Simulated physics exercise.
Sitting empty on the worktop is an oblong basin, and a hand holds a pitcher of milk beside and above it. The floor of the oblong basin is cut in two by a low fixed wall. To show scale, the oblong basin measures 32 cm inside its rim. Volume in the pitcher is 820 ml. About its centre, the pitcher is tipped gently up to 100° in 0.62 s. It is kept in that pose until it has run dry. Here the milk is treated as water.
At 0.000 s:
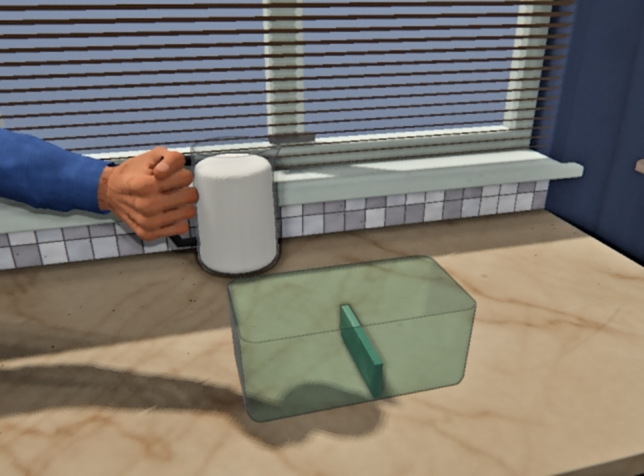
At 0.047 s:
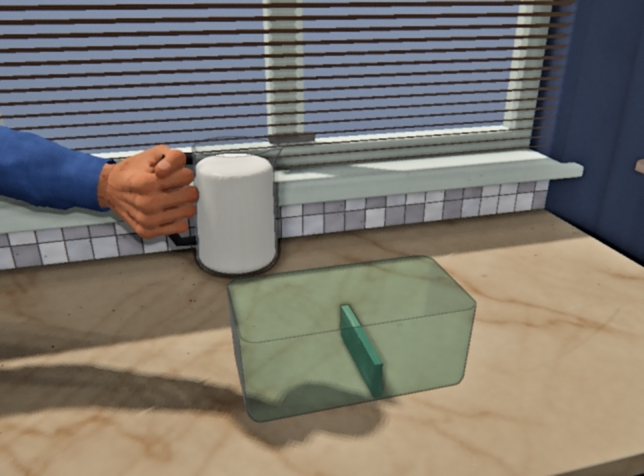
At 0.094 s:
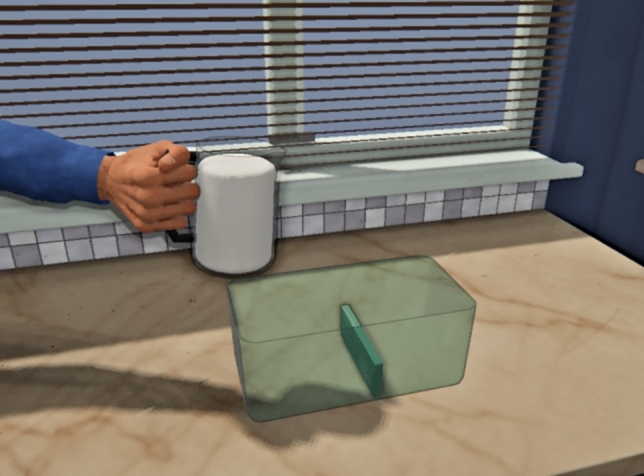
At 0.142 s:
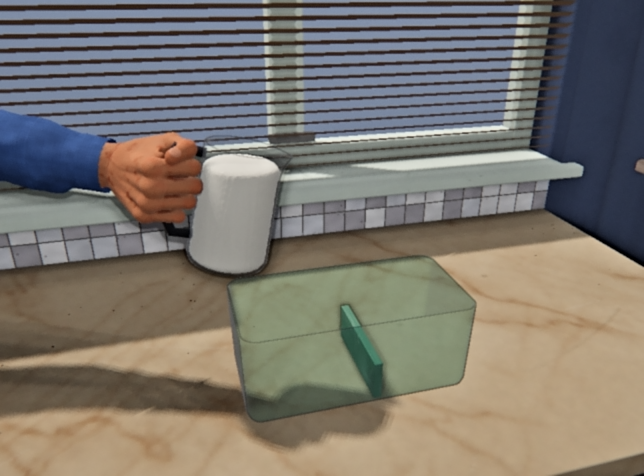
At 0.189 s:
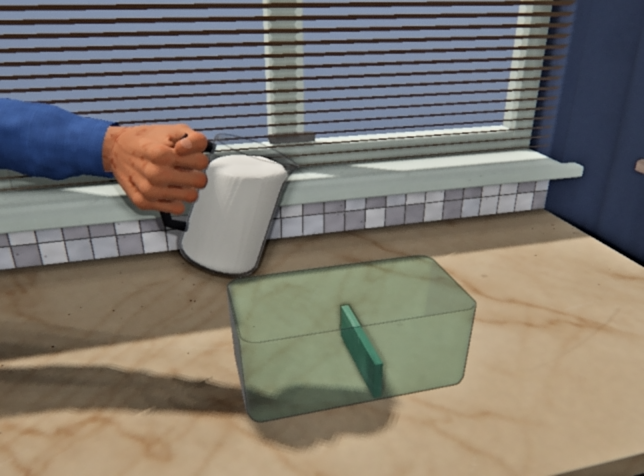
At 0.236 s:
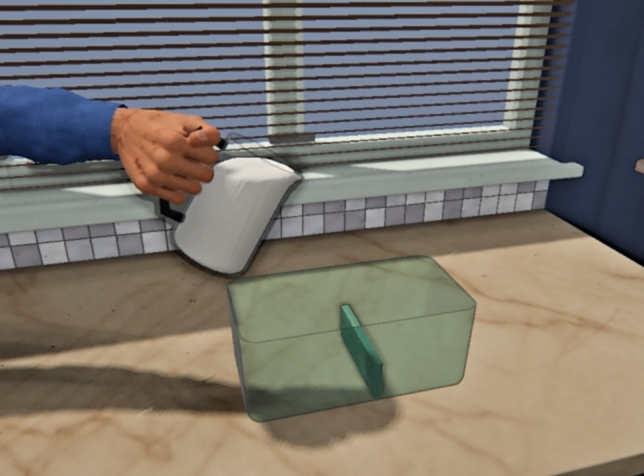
A white pitcher, held by a hand in a blue sleeve, stayed nearly upright at first, then leaned steadily to the right beside a clear green basin with an upright divider on the marbled worktop.
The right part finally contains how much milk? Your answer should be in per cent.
About 43 in every hundred parts.
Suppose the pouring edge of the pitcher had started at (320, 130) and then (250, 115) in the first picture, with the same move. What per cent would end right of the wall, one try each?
About 90 %, then about 5 %.
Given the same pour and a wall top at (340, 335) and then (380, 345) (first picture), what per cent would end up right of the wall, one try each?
Try 1: 90 %; try 2: 15 %.
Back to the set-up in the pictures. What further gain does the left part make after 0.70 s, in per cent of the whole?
28 %.
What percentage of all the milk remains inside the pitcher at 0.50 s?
Near 74 in a hundred.
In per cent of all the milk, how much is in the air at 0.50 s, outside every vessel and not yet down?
Some 20 per cent.
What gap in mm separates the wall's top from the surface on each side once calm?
Left about 40 mm, right about 40 mm.
After 0.50 s the tilt is 91° and 75 per cent is still to pour, 3 is left of the wall and 3 right of it.
After 0.70 s the tilt is 100° and 36 per cent is still to pour, 28 is left of the wall and 14 right of it.
After 0.90 s the tilt is 100° and 13 per cent is still to pour, 37 is left of the wall and 40 right of it.
After 1.12 s the tilt is 100° and 4 per cent is still to pour, 49 is left of the wall and 43 right of it.
In the end 56 per cent lies left of the wall, 43 right of it and 1 outside.
